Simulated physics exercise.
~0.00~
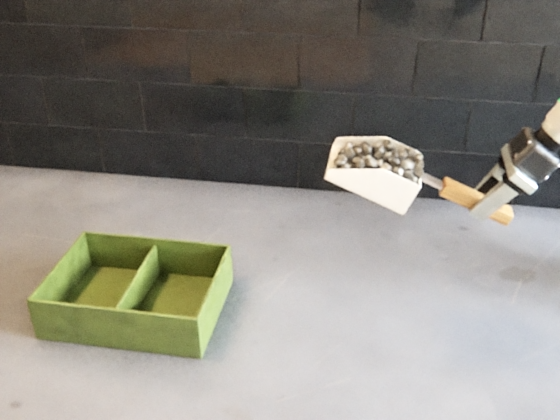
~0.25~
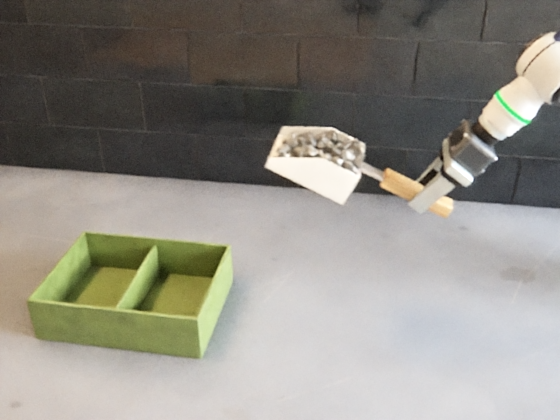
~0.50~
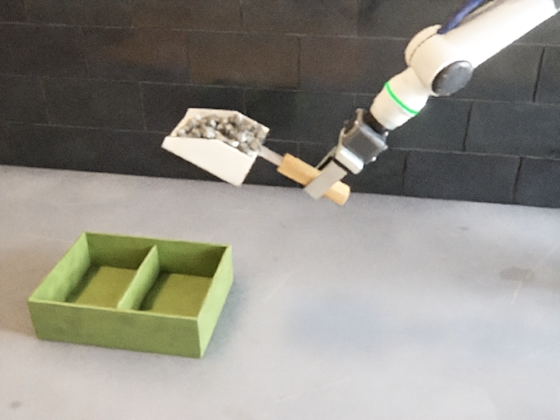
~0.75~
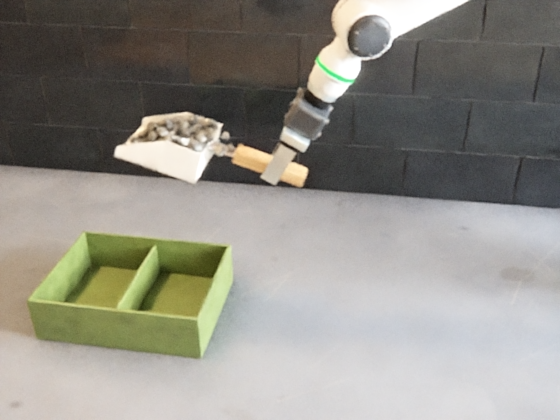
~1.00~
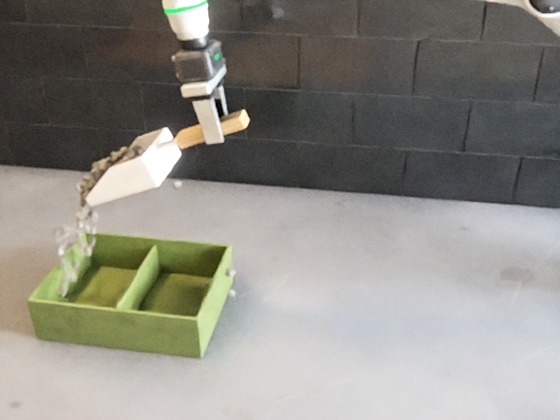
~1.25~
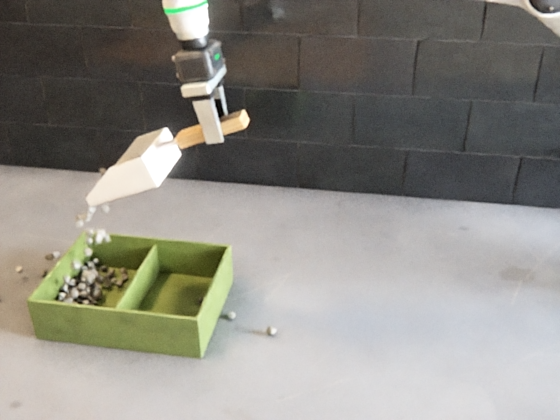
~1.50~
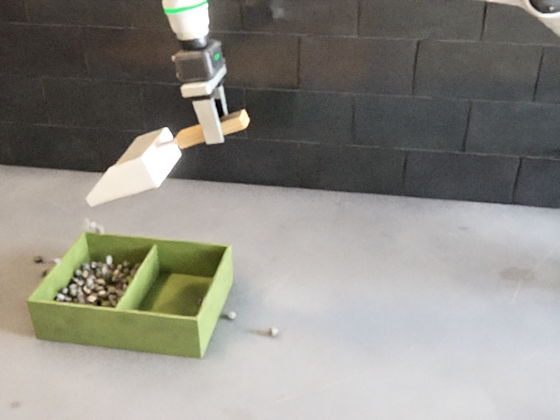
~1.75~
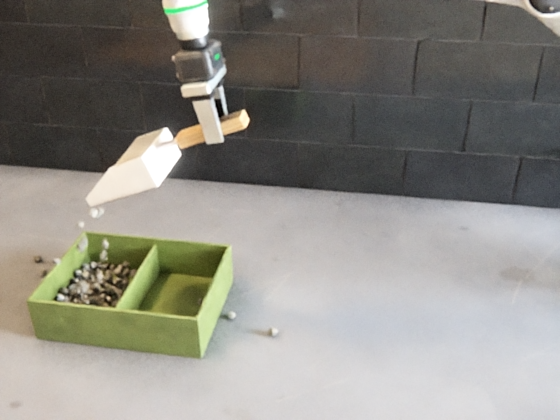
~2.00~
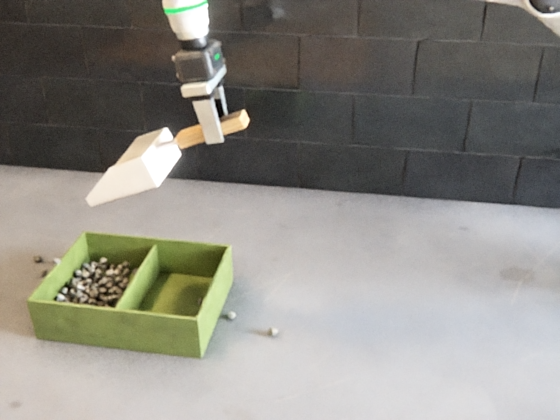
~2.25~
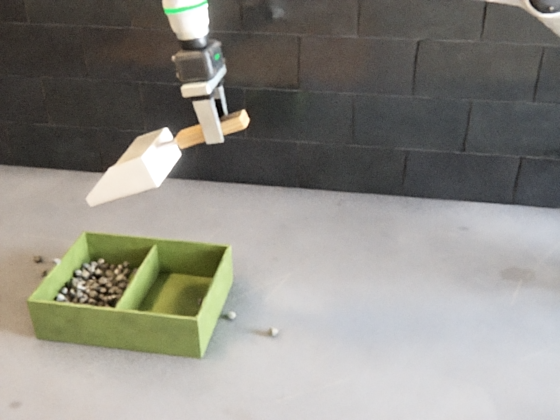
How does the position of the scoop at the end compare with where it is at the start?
At the start the scoop is on the right side, well away from the green box. At the end it is much farther left, just above the box.
A white scoop full of small grey pebbles, held by a robot arm, moves left toward a divided green box, tips forward and pours them mostly into the left compartment, a few landing on the table, then stays still, tilted above the box.
